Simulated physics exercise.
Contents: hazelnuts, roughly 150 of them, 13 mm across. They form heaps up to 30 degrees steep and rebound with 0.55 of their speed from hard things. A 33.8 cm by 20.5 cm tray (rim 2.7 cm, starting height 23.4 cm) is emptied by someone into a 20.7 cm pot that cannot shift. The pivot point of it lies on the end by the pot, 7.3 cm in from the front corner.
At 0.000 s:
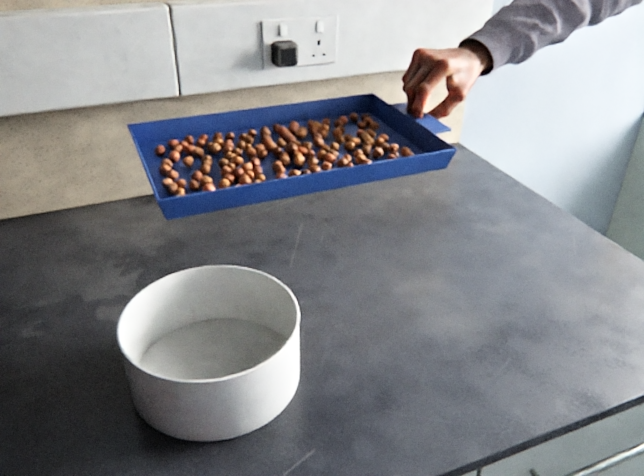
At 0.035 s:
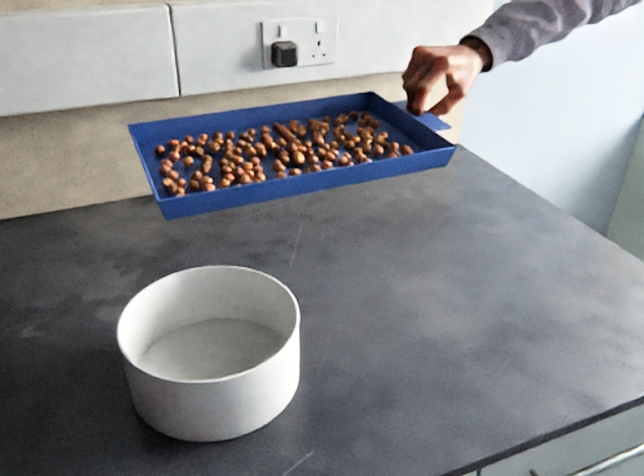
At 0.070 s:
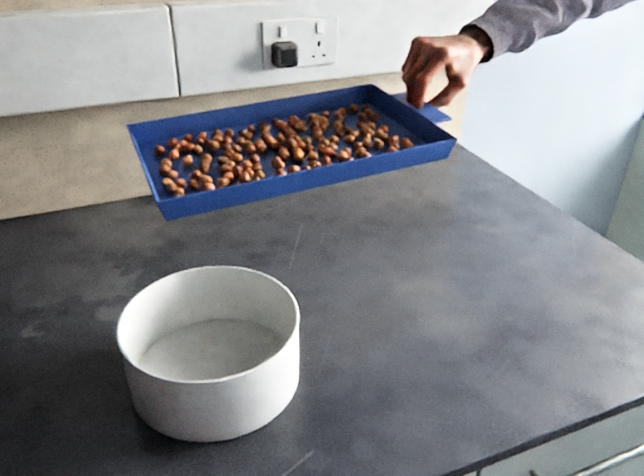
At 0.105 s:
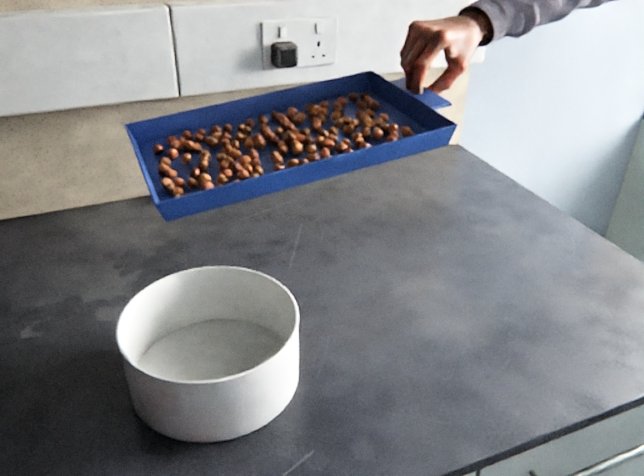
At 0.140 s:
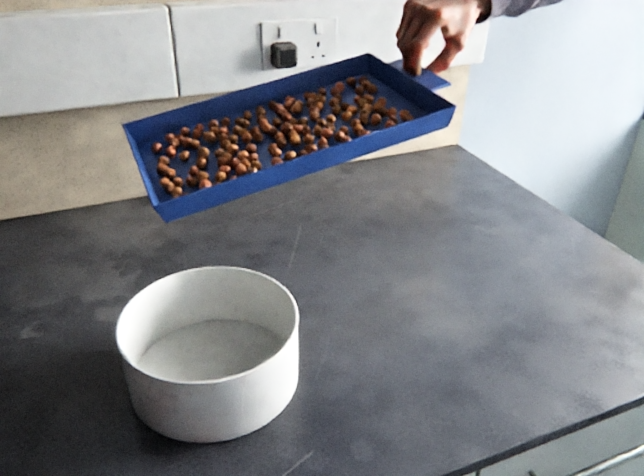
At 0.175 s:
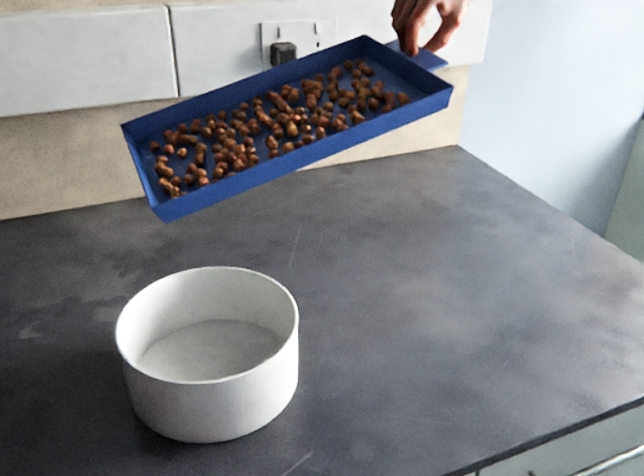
A blue tray of small brown nuts, held by a hand at its right end, stayed nearly level at first, then tilted as the hand raised that end above a grey counter with a white pot.
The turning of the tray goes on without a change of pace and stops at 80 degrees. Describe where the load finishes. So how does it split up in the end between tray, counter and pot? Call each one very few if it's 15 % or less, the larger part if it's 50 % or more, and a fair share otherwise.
I'd say left on the tray very few, counter the larger part, pot a fair share.
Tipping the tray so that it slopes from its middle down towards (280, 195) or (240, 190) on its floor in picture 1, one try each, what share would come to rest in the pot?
85 and 80 %.
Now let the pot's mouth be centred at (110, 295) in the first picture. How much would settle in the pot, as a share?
Something like 75 per cent would settle in it.
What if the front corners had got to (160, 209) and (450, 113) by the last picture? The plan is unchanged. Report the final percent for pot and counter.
The pot gets 90 and the counter 10.
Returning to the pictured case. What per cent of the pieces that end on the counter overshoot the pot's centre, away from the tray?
I'd put it close to 100 per cent.
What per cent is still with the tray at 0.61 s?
Estimate: Near 100 in a hundred.
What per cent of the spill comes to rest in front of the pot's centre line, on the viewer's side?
About 30 percent of the spill.
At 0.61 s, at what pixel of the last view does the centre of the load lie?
Approximately (147, 157) in the last view.
After 0.44 s, tilt 48 degrees; the tray holds 100 %, the pot 0 %.
After 0.61 s, tilt 69 degrees; the tray holds 100 %, the pot 0 %.
After 0.91 s, tilt 80 degrees; the tray holds 30 %, the pot 5 %.
In the end, at 2.7 s, tray 5 %, counter 70 %, pot 25 %.
